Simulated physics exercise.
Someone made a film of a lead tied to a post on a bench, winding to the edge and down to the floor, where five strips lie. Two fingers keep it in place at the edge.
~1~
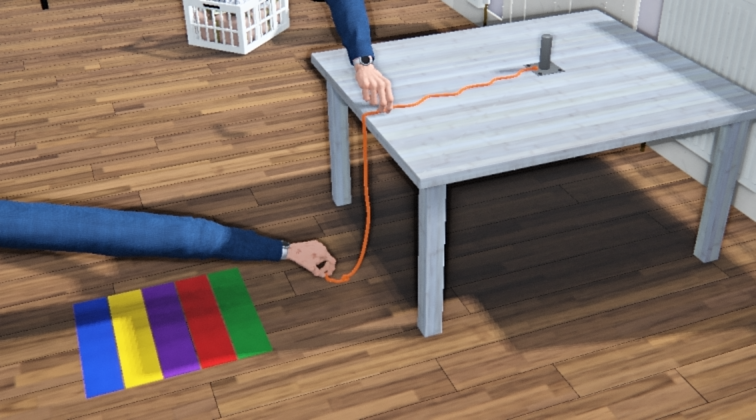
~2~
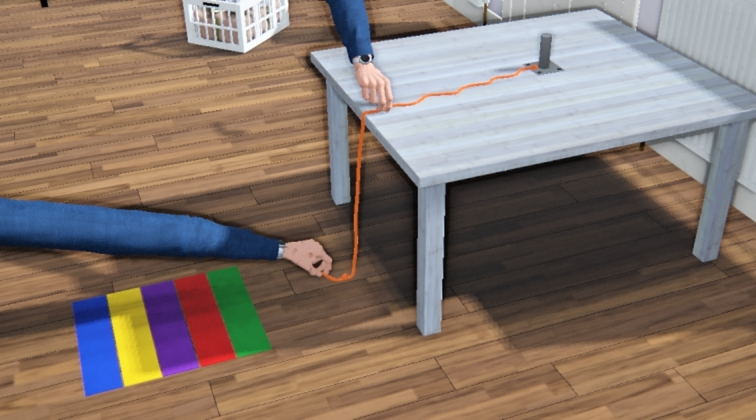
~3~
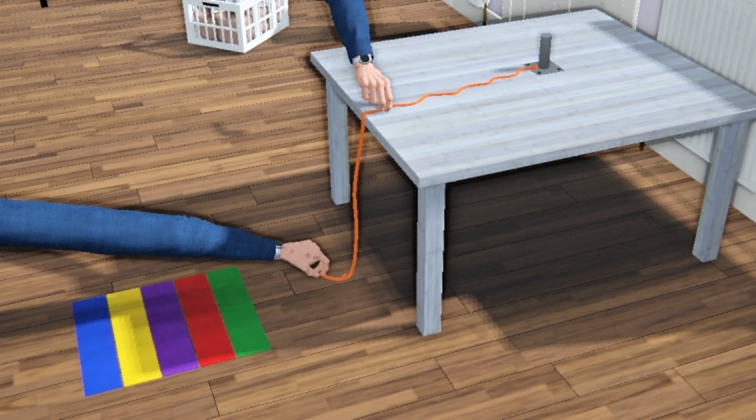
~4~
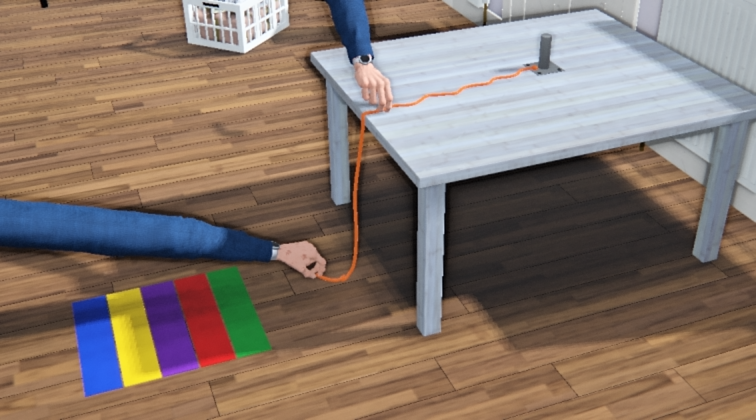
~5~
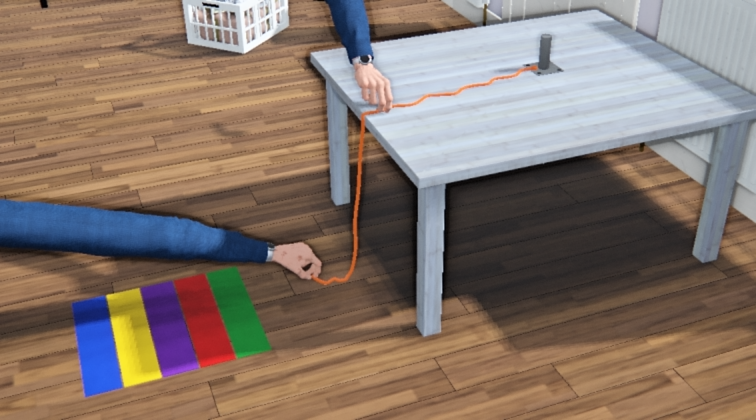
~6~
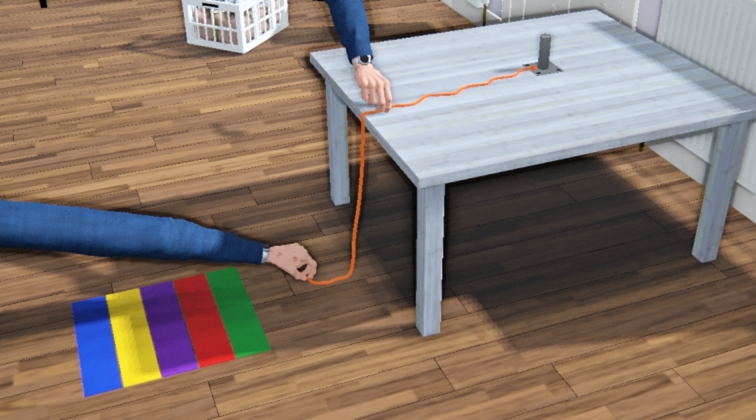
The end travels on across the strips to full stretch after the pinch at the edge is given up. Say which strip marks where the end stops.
The red strip marks it.
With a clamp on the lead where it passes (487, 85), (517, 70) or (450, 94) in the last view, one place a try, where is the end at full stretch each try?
Taking the tries in turn: (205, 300), (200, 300) and (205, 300).
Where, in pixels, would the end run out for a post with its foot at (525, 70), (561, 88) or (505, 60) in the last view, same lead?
Try by try, around (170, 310), (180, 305) and (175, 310).
Soon after, end near (259, 288); short of the strips.
After that, end near (218, 298); over green.
At the stop, end near (195, 303); over red. It gets as far as the red strip.
